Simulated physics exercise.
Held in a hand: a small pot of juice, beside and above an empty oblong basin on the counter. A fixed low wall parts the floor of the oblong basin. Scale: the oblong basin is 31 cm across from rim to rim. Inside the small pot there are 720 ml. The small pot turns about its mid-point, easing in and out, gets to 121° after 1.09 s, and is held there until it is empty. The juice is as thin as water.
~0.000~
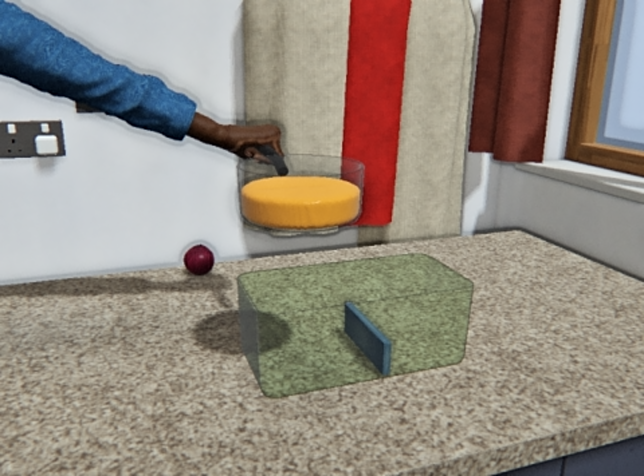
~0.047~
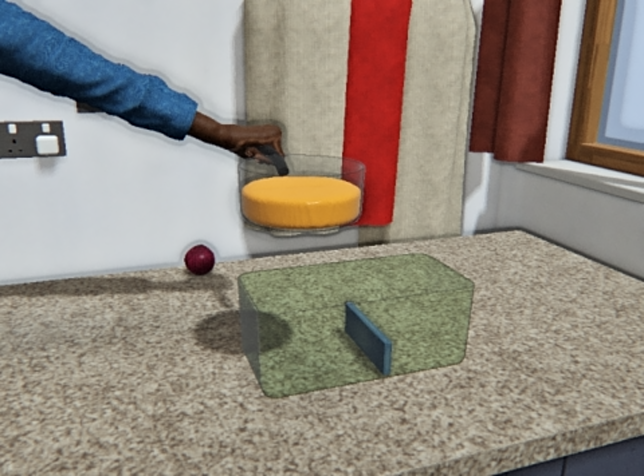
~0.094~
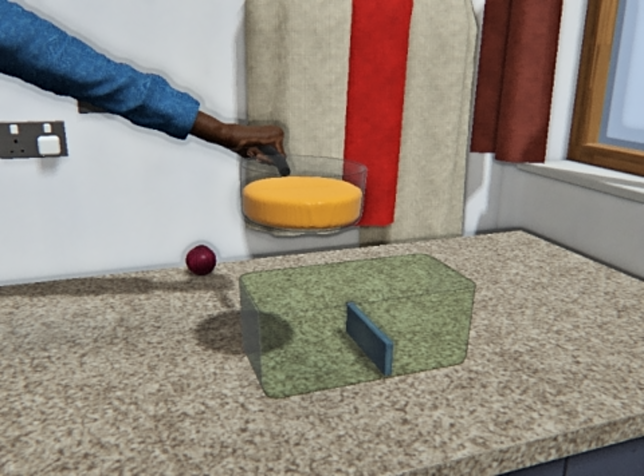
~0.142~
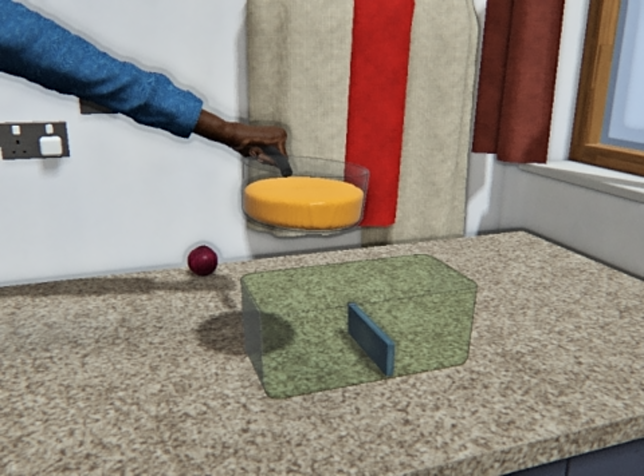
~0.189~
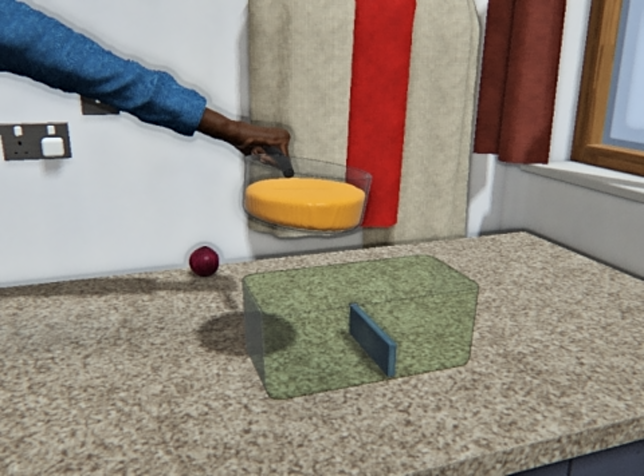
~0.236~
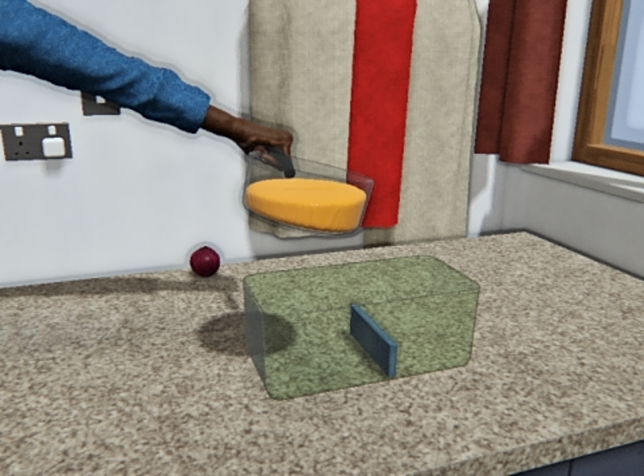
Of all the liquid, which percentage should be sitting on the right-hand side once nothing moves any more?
Around 62 per cent should be sitting there.
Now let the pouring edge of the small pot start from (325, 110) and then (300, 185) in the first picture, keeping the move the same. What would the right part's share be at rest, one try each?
35 then 5 %.
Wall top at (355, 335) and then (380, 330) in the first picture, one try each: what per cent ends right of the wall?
I'd say 65 percent on the first go, 45 percent on the next.
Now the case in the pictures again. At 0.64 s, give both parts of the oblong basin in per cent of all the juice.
Lab note: Left near 0, right near 18.
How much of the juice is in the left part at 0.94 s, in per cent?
Left share: Approx. 28 %.
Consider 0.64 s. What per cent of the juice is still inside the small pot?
Around 44 percent.
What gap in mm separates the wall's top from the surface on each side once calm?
Close to 40 mm left and close to 26 mm right.
After 0.64 s the tilt is 77° and 43 per cent is still to pour, 0 is left of the wall and 17 right of it.
After 0.94 s the tilt is 115° and 4 per cent is still to pour, 28 is left of the wall and 62 right of it.
After 1.25 s the tilt is 121° and 0 per cent is still to pour, 37 is left of the wall and 62 right of it.
After 1.59 s the tilt is 121° and 0 per cent is still to pour, 37 is left of the wall and 62 right of it.
In the end 37 per cent lies left of the wall, 62 right of it and 1 outside.
